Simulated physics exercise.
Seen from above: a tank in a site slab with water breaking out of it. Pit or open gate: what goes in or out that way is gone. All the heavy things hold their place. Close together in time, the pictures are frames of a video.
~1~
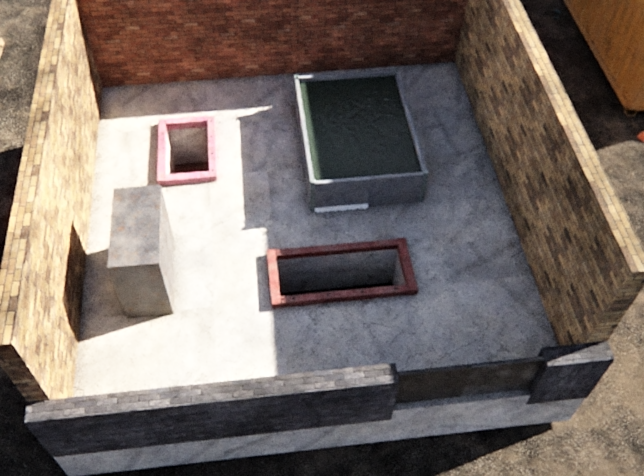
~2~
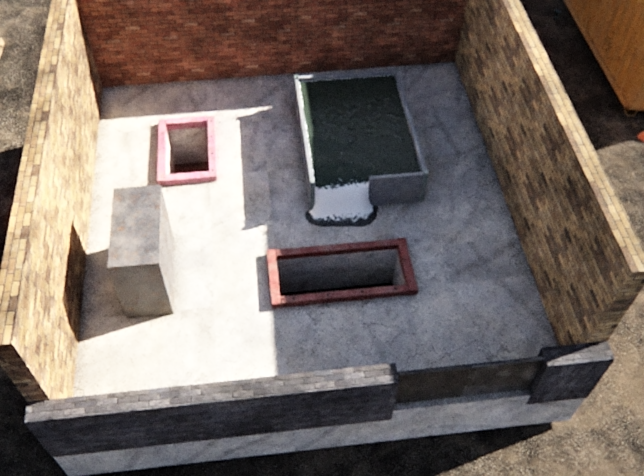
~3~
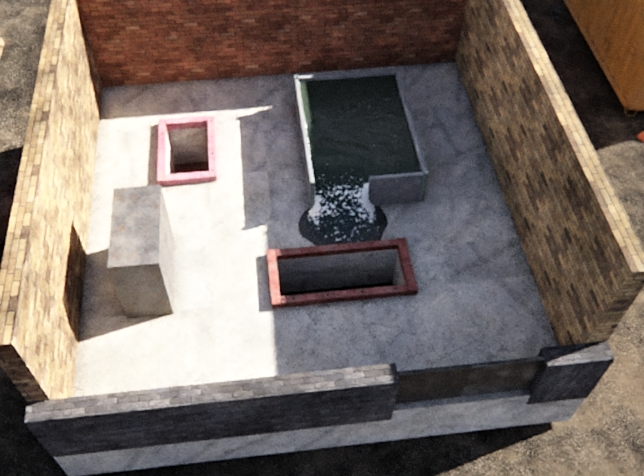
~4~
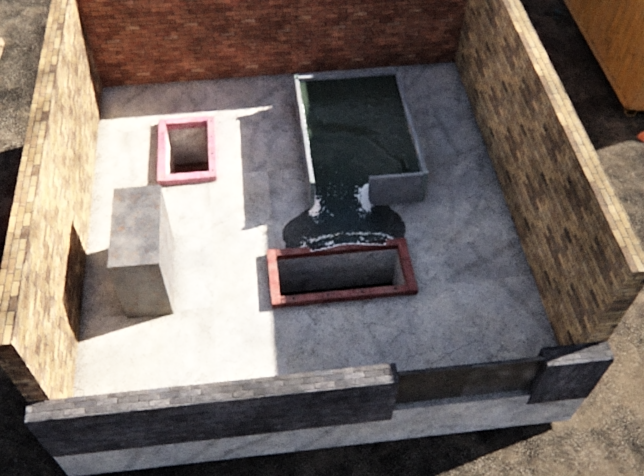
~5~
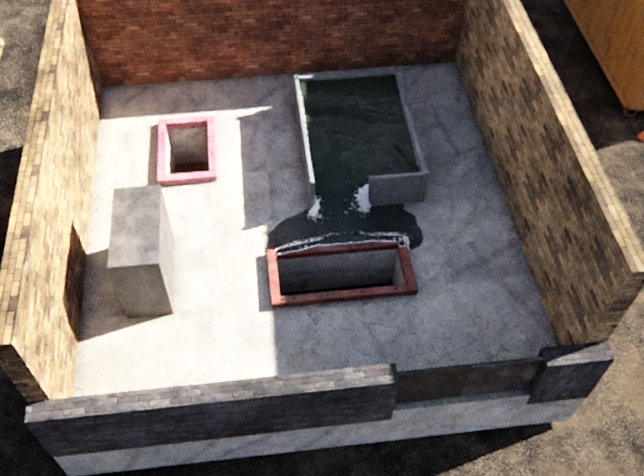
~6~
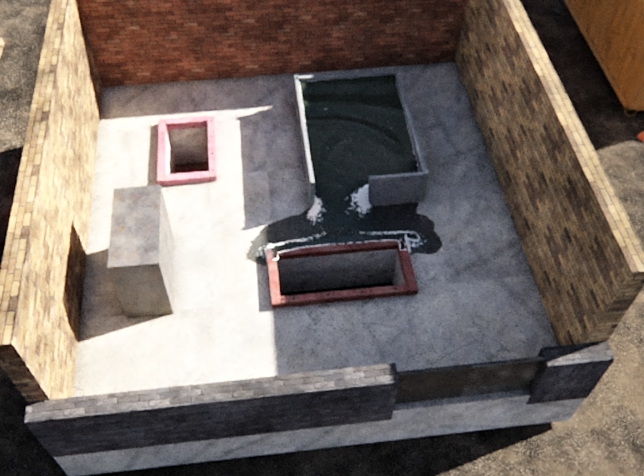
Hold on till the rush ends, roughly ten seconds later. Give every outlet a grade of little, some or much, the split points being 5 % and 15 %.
Grades: Gate - little; pink pit - little; red pit - much.
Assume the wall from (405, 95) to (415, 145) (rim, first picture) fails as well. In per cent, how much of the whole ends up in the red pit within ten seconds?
The red pit takes 0 per cent.
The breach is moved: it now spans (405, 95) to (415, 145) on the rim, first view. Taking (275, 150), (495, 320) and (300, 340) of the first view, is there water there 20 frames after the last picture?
Unsoaked, then soaked, then unsoaked.
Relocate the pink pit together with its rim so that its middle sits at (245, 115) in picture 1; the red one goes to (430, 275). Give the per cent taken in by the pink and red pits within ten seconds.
Percentages by pit: Pink at 0, red at 10.
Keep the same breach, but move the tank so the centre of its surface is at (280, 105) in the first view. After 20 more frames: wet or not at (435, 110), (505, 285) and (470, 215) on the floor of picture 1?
So, first one stays dry, second one stays dry, third one got wet.
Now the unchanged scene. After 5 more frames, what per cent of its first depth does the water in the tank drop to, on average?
About 76 %.
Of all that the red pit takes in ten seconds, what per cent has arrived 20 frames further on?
By then roughly 75 percent of the ten-second total is in.
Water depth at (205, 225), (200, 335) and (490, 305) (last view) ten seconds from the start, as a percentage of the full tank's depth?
The depths come to near 4, 4 and 2 per cent respectively.
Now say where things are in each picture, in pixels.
Still water in the tank at (357, 126), in the first picture.
Water pours out at (341, 196) and has run to (371, 215), in the second picture.
The front is at (369, 242), out from the gap at (341, 198), in the third picture.
Water pours out at (341, 198) and has run to (297, 248), in the fourth picture.
The front is at (271, 251), out from the gap at (341, 198), in the fifth picture.
The front is at (254, 256), out from the gap at (341, 198), in the sixth picture.
A moment on, water covers 10 % of the floor; the gate 0 %, the pink pit 0 %, the red pit 11 %.
Next, water covers 15 % of the floor; the gate 0 %, the pink pit 0 %, the red pit 22 %.
Then, water covers 25 % of the floor; the gate 0 %, the pink pit 0 %, the red pit 32 %.
Later, water covers 45 % of the floor; the gate 0 %, the pink pit 0 %, the red pit 40 %.
In the end, water covers 70 % of the floor; the gate 0 %, the pink pit 0 %, the red pit 43 %.
